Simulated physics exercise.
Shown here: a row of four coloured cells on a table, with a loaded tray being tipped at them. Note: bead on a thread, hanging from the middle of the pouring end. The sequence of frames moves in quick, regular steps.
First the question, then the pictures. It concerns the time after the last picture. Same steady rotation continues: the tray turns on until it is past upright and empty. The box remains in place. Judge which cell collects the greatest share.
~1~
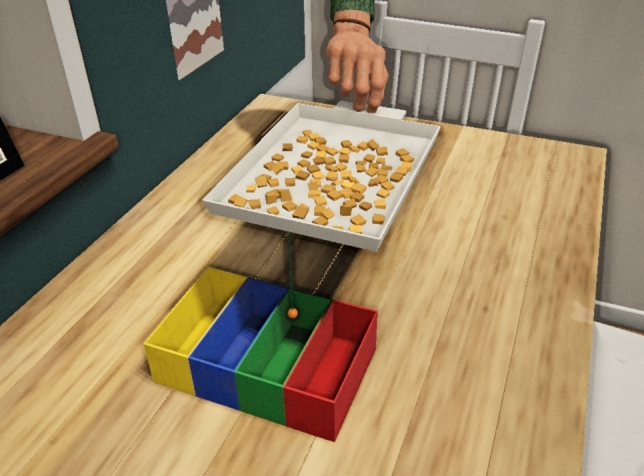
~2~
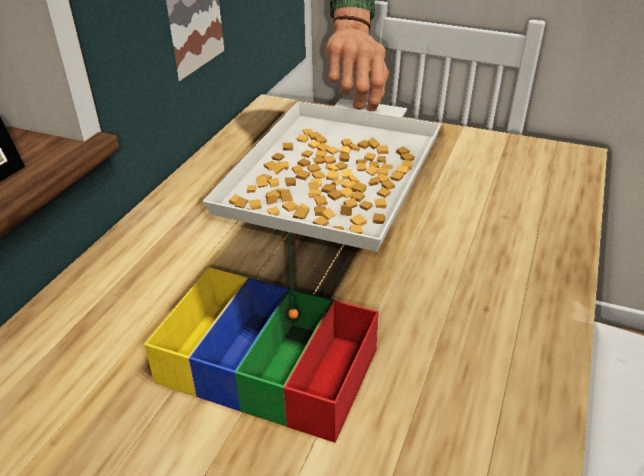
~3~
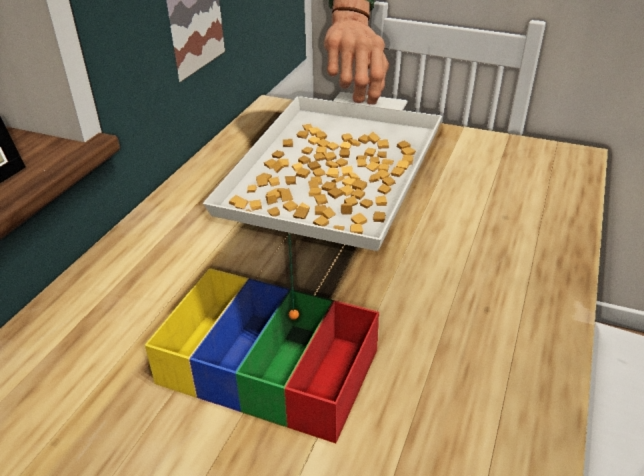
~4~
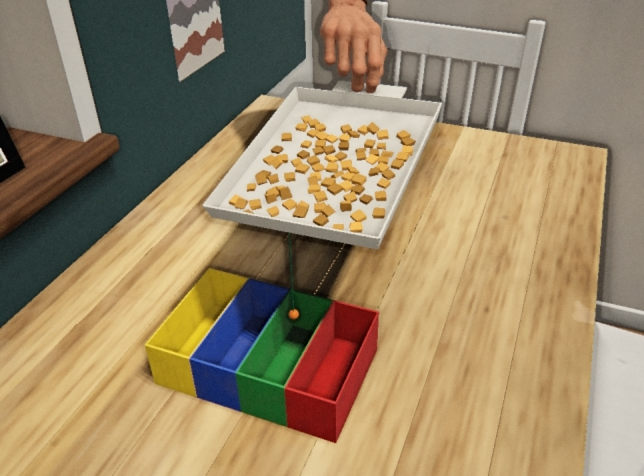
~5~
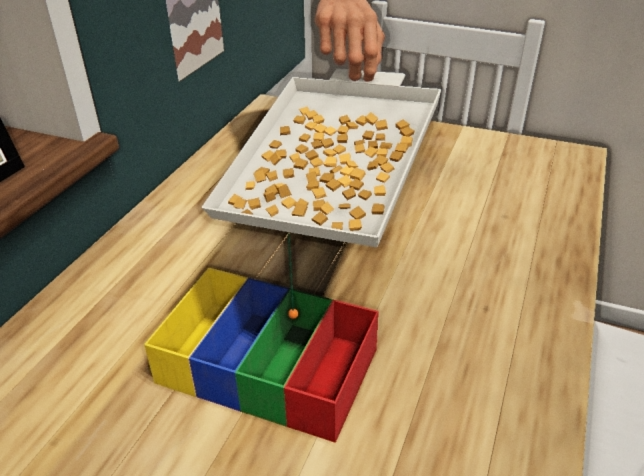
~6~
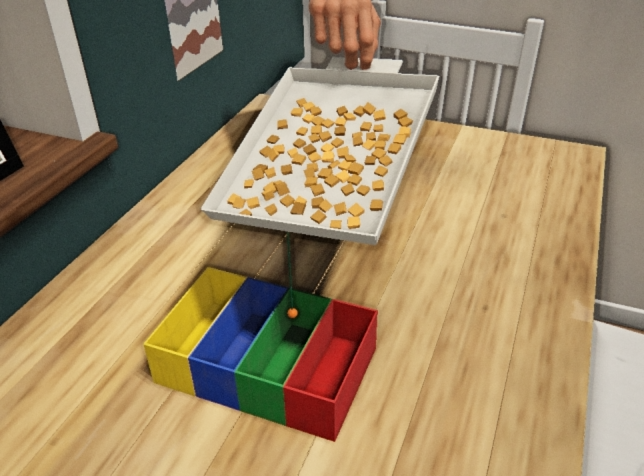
I would say the blue one.
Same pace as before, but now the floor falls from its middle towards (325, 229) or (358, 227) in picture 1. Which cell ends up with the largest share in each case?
In order, it comes out as that red cell and that red cell.
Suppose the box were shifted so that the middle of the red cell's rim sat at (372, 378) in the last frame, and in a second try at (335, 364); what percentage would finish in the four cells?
Around 80 per cent for the first position, around 100 per cent for the second.
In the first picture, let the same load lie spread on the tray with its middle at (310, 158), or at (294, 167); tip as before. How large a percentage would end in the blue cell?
In order, 50 % then 50 %.
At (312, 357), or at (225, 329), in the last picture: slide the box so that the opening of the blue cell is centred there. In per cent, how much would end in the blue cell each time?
Around 10 % followed by around 50 %.
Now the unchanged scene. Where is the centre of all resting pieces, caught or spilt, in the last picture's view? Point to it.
The centre comes to rest near (236, 370).
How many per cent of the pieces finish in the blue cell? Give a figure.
Roughly 50 in every hundred pieces, I'd say.
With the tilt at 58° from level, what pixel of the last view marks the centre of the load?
(276, 182).
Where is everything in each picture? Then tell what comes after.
Corners of the pouring end at (208, 199) and (377, 236), level; middle of the load at (332, 176), cereal squares; bead on its thread at (293, 313); yellow cell at (170, 366); blue cell at (214, 380); green cell at (261, 395); red cell at (310, 411), in the first frame.
Corners of the pouring end at (208, 200) and (377, 236), level; middle of the load at (333, 176), in the second frame.
Corners of the pouring end at (209, 202) and (377, 236), tipped barely, lowest at the left corner; middle of the load at (333, 173), in the third frame.
Corners of the pouring end at (208, 204) and (376, 235), tipped a little, lowest at the left corner; middle of the load at (332, 168), in the fourth frame.
Corners of the pouring end at (207, 205) and (375, 233), tipped a little, lowest at the left corner; middle of the load at (331, 162), in the fifth frame.
Corners of the pouring end at (206, 207) and (373, 232), tipped clearly, lowest at the left corner; middle of the load at (328, 157); yellow cell at (170, 366); blue cell at (214, 380); green cell at (261, 395); red cell at (310, 410), in the sixth frame.
Soon after the last picture, tray tipped steeply; all on the tray.
A little later, tray tipped right over; nearly all on the tray; a stray few in the blue cell; a stray few falling or outside the box.
Later still, tray tipped past a quarter turn; about half in the blue cell; about a quarter in the yellow cell; about a quarter in the green cell; a stray few in the red cell; a small part falling or outside the box.
At rest, tray tipped past a quarter turn; about half in the blue cell; about a quarter in the yellow cell; about a quarter in the green cell; a stray few in the red cell; a small part outside the box.
